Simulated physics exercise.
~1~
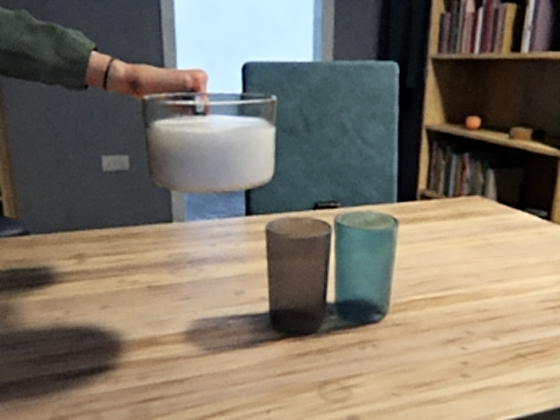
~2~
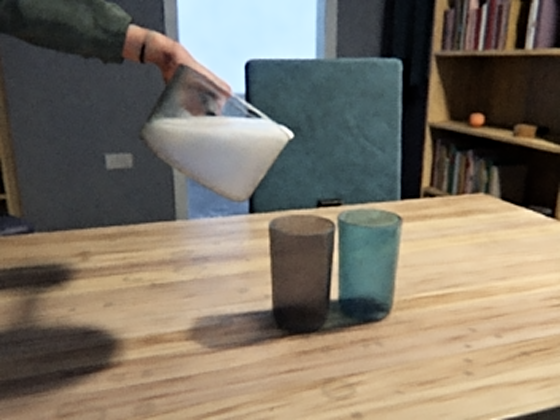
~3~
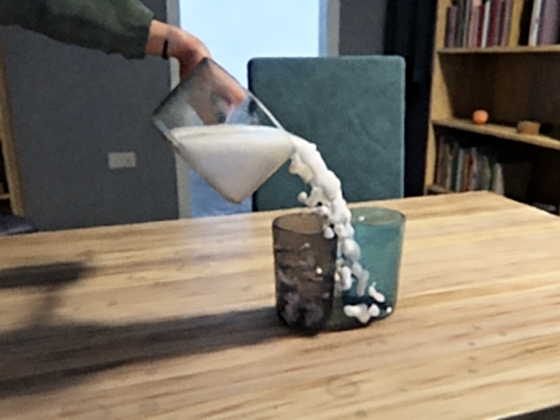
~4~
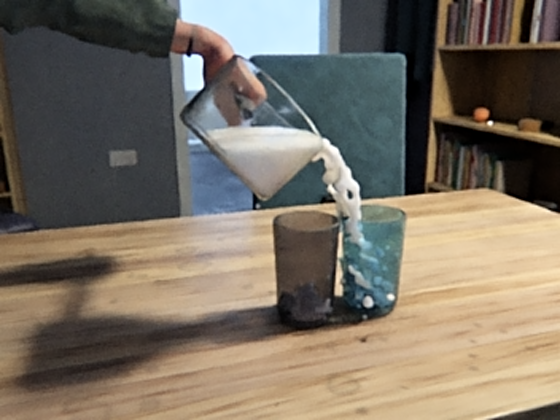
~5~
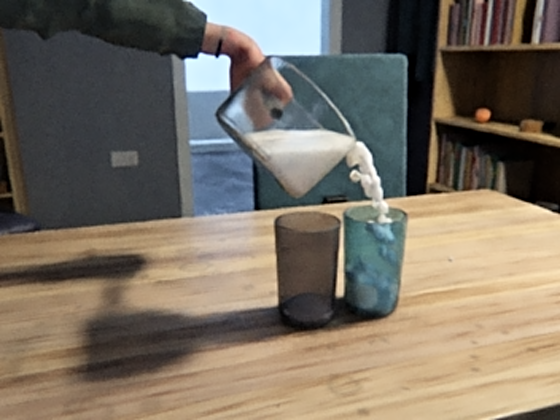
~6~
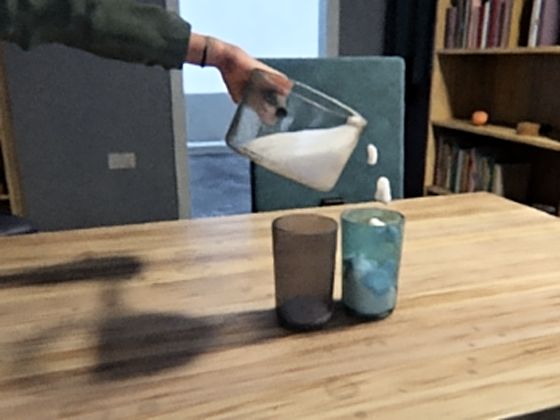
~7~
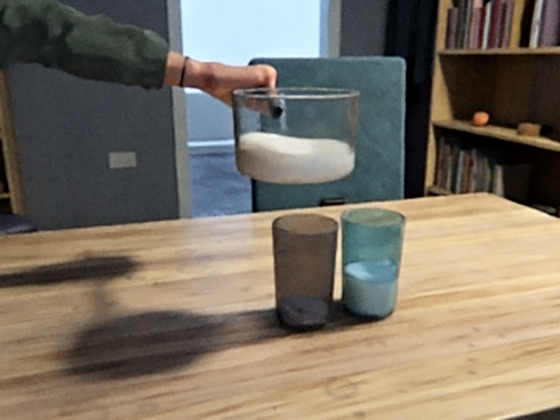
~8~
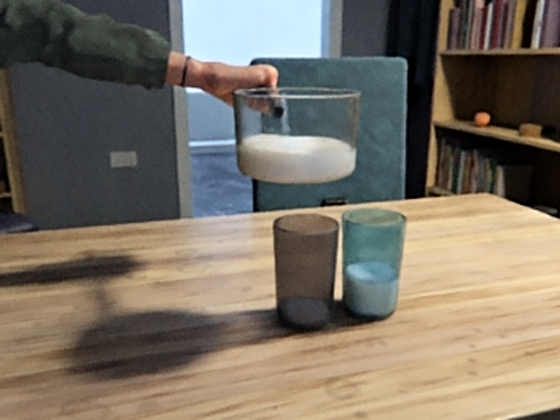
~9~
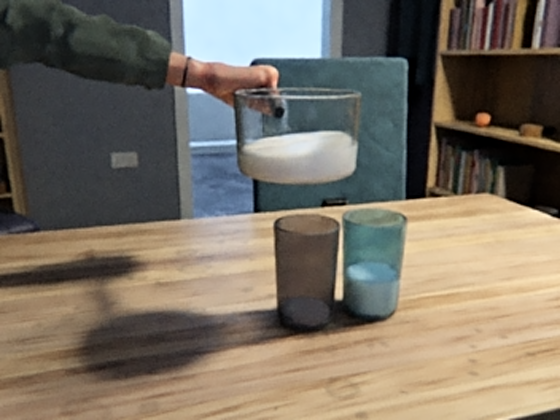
A hand tilting a clear glass pan and pouring milk mostly into the right teal tumbler, then levelling it, still partly full.
